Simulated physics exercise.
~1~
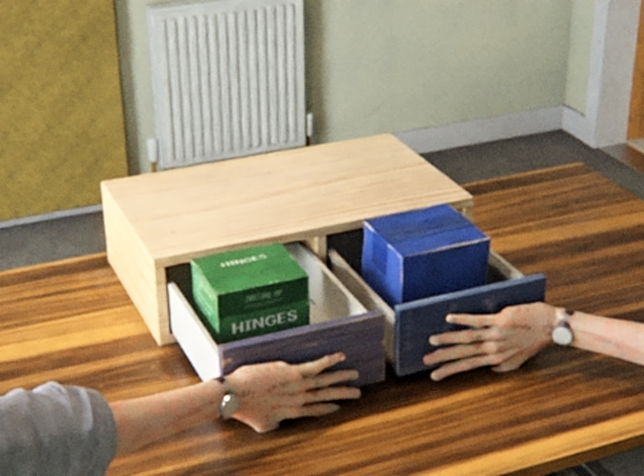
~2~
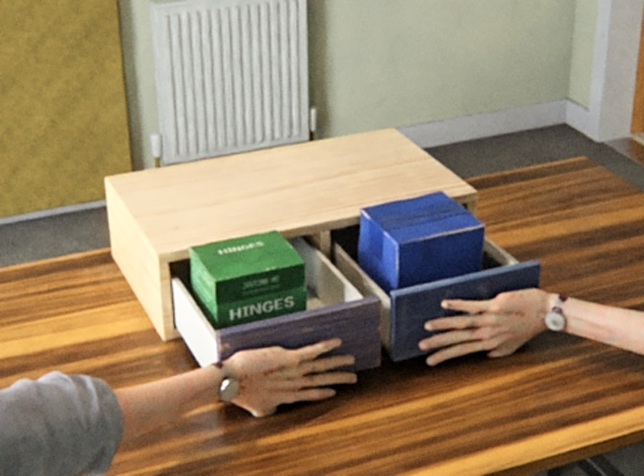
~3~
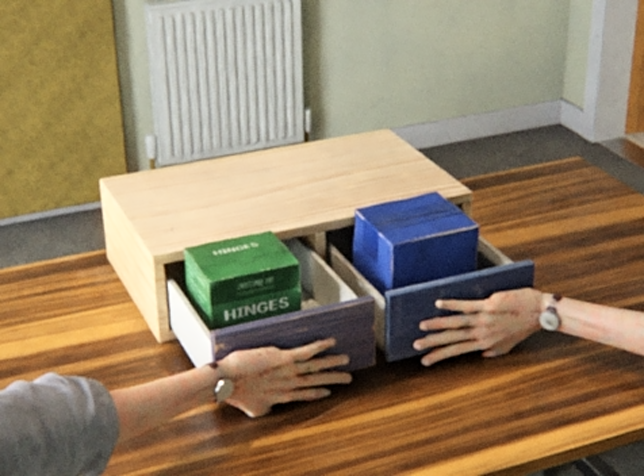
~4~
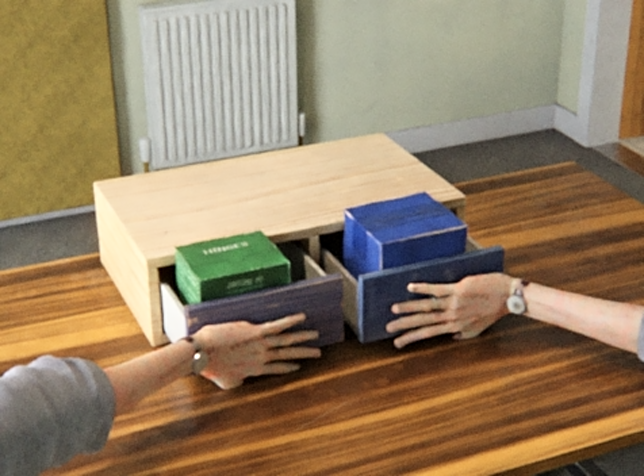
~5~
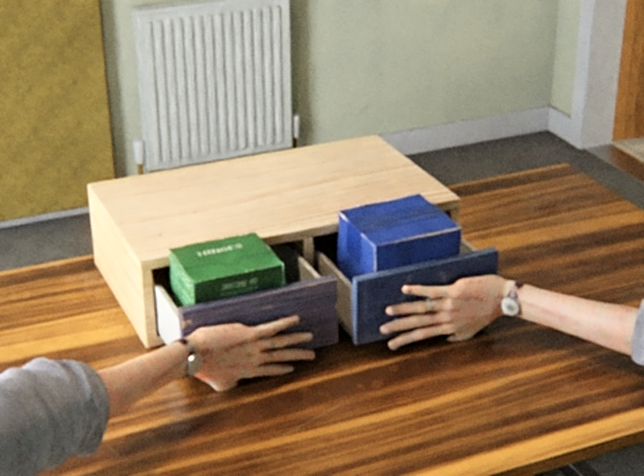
Two hands, one reaching in from each side with a watch on the wrist, rest against the fronts of two open drawers in a pale wooden chest. The chest sits on a striped wooden table, seen from slightly above by a gently swaying camera, with a white radiator behind. A green box labelled HINGES stands in the left drawer and a blue box in the right. The hands push both drawers a little way inward, pause, then push them slightly further. Finally both drawers stop, jammed partly open, with the boxes still showing and the hands against the fronts.
